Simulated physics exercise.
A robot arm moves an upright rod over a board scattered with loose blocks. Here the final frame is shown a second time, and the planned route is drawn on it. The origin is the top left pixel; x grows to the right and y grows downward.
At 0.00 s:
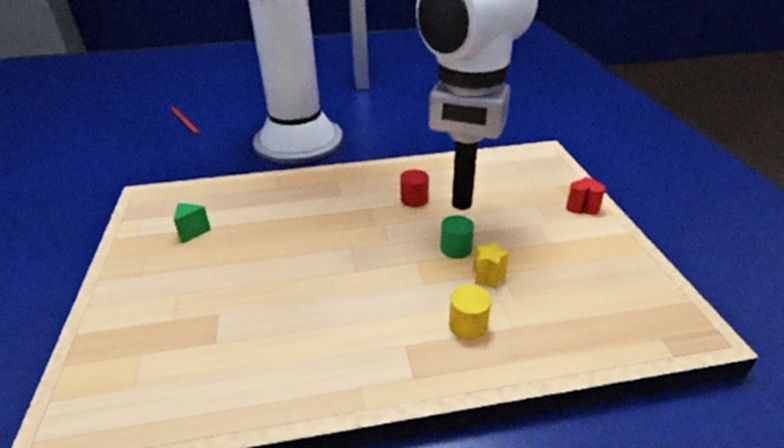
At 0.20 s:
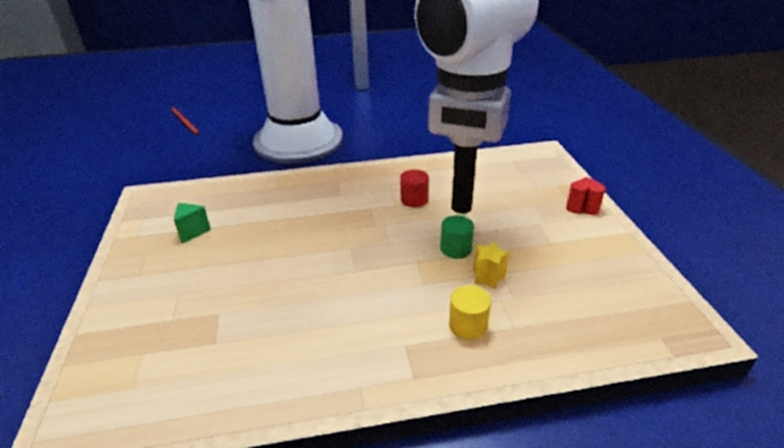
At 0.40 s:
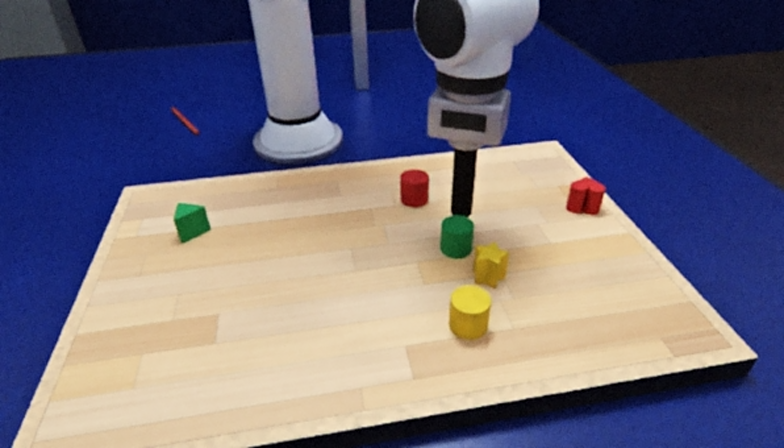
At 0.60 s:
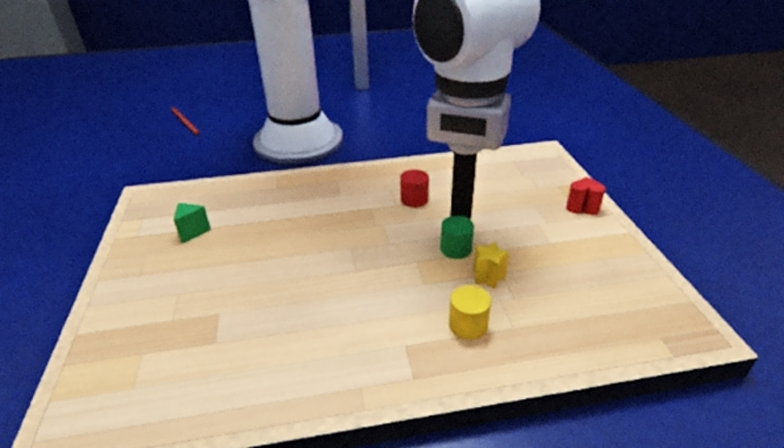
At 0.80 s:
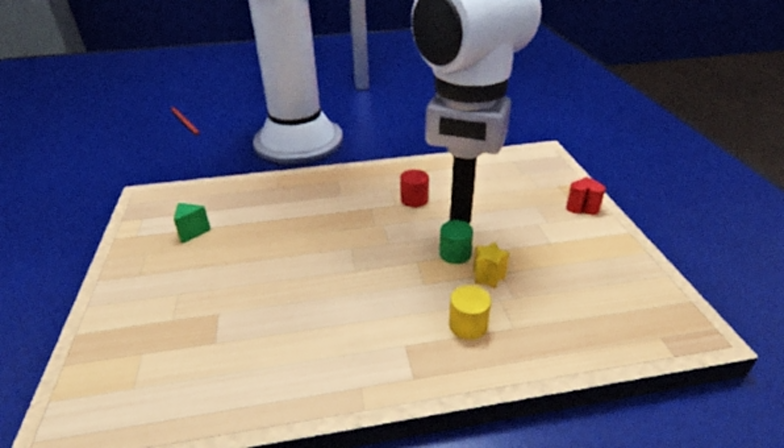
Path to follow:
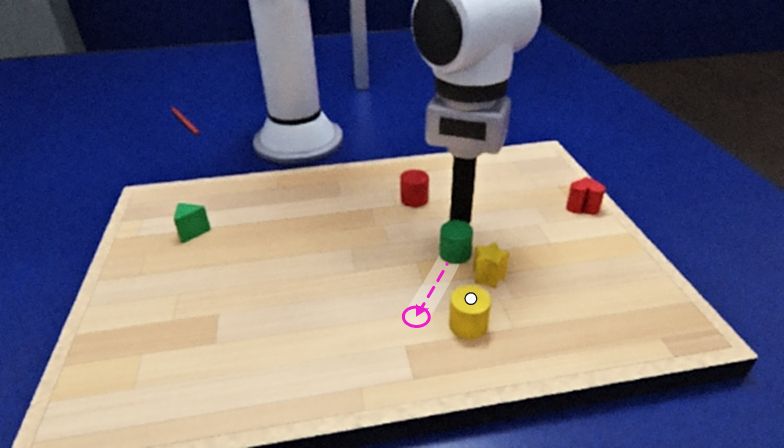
A white robot arm holds a black upright rod over a pale wooden board on a blue surface, seen from a fixed, raised view. A green cylinder, yellow star and yellow cylinder sit near the rod, with a red cylinder behind, a red block right and a green triangular block left. The rod edges slightly toward the viewer and nudges the green cylinder a tiny distance.
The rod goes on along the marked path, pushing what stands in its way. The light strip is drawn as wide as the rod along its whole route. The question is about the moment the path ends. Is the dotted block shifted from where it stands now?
My answer is yes.
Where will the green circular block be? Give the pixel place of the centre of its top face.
At (443, 307).
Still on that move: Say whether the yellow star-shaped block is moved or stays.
Still in place.
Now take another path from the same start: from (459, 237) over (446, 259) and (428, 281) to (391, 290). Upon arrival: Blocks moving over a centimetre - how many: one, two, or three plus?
It shifts a single block.
The drawn path runs from (459, 237) by way of (442, 274) to (416, 317); the dot is on the yellow circular block.
On the path given first. One third of the way, rod at (449, 245); green circular block at (450, 256).
Two thirds of the way, rod at (434, 271); green circular block at (445, 283); yellow circular block at (475, 304).
At the end, rod at (417, 299); green circular block at (443, 307); yellow circular block at (484, 312); yellow star-shaped block not moved.
